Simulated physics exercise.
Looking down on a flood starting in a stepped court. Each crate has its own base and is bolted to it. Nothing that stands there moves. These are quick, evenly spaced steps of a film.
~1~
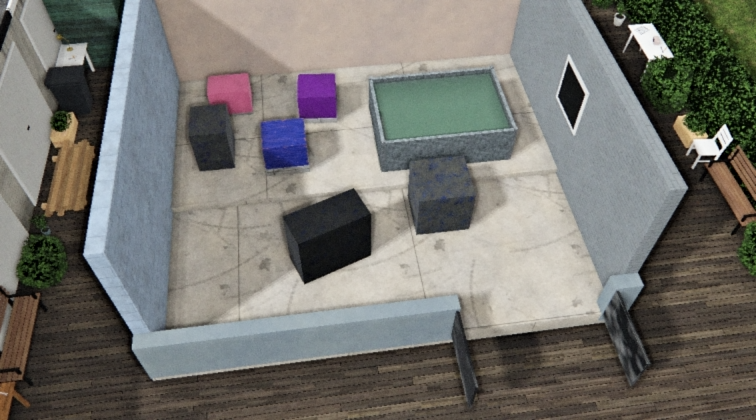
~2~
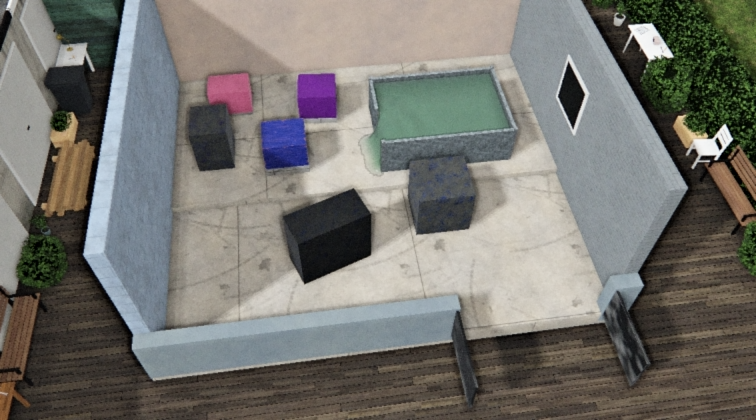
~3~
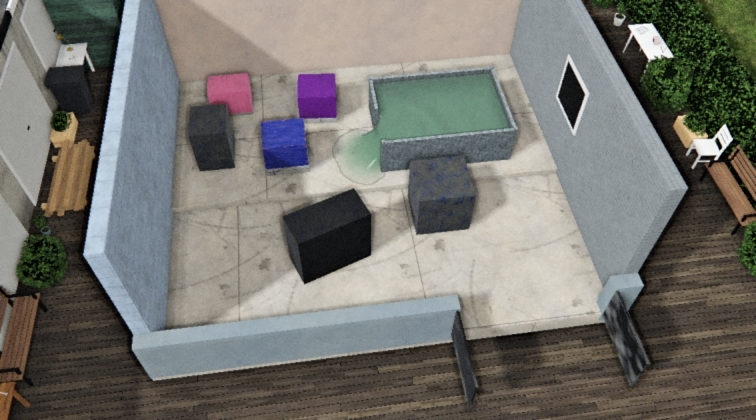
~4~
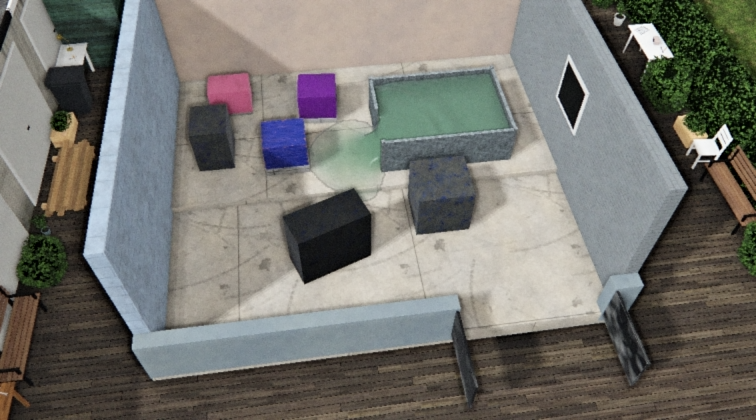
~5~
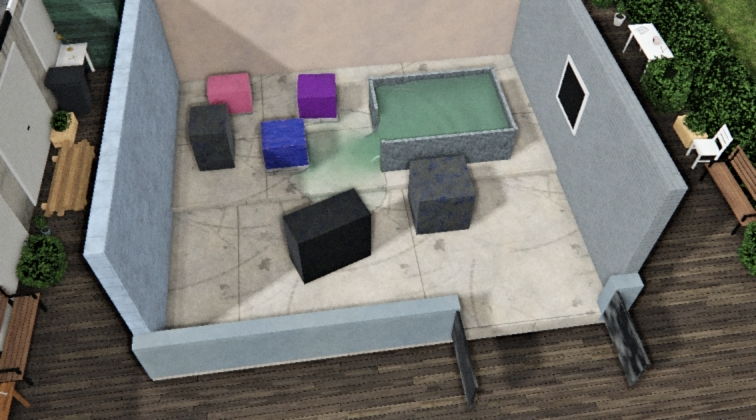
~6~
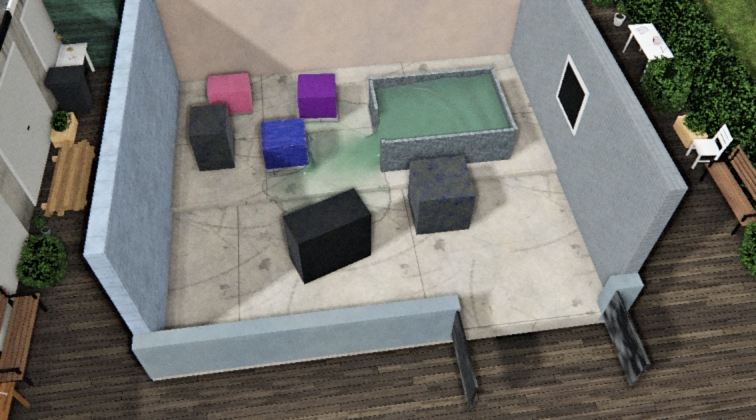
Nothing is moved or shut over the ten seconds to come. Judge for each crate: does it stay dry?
In the end the purple crate will meet the water, the pink crate will meet the water, the blue crate will meet the water.
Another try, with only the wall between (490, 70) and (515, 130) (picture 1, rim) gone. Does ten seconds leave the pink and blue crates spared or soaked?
My take: The pink one gets flooded, while the blue one stays clear.
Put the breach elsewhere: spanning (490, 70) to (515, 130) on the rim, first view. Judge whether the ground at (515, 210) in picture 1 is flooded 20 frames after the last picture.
Status of the point: Soaked.
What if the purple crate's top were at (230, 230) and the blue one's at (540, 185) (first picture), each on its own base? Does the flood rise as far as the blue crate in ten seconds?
I'd say the blue crate stays clear.
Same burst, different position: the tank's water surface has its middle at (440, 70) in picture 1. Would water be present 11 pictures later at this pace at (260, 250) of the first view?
By that frame the spot is drenched.
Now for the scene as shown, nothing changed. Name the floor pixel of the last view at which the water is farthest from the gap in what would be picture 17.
I'd say around (165, 354).
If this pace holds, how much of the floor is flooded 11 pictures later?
I'd say close to 40 per cent.
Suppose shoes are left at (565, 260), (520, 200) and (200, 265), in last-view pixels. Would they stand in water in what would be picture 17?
First spared, second spared, third inundated.
A moment on, water covers 20 % of the floor; the purple crate water round its plinth, the pink crate water round its plinth, the blue crate water round its plinth.
Next, water covers 40 % of the floor; the purple crate water round its plinth, the pink crate water round its plinth, the blue crate water round its plinth.
Then, water covers 50 % of the floor; the purple crate water round its plinth, the pink crate water round its plinth, the blue crate water round its plinth.
Later, water covers 75 % of the floor; the purple crate water round its plinth, the pink crate water round its plinth, the blue crate water round its plinth.
In the end, water covers 95 % of the floor; the purple crate was topped, the pink crate was topped, the blue crate was topped.
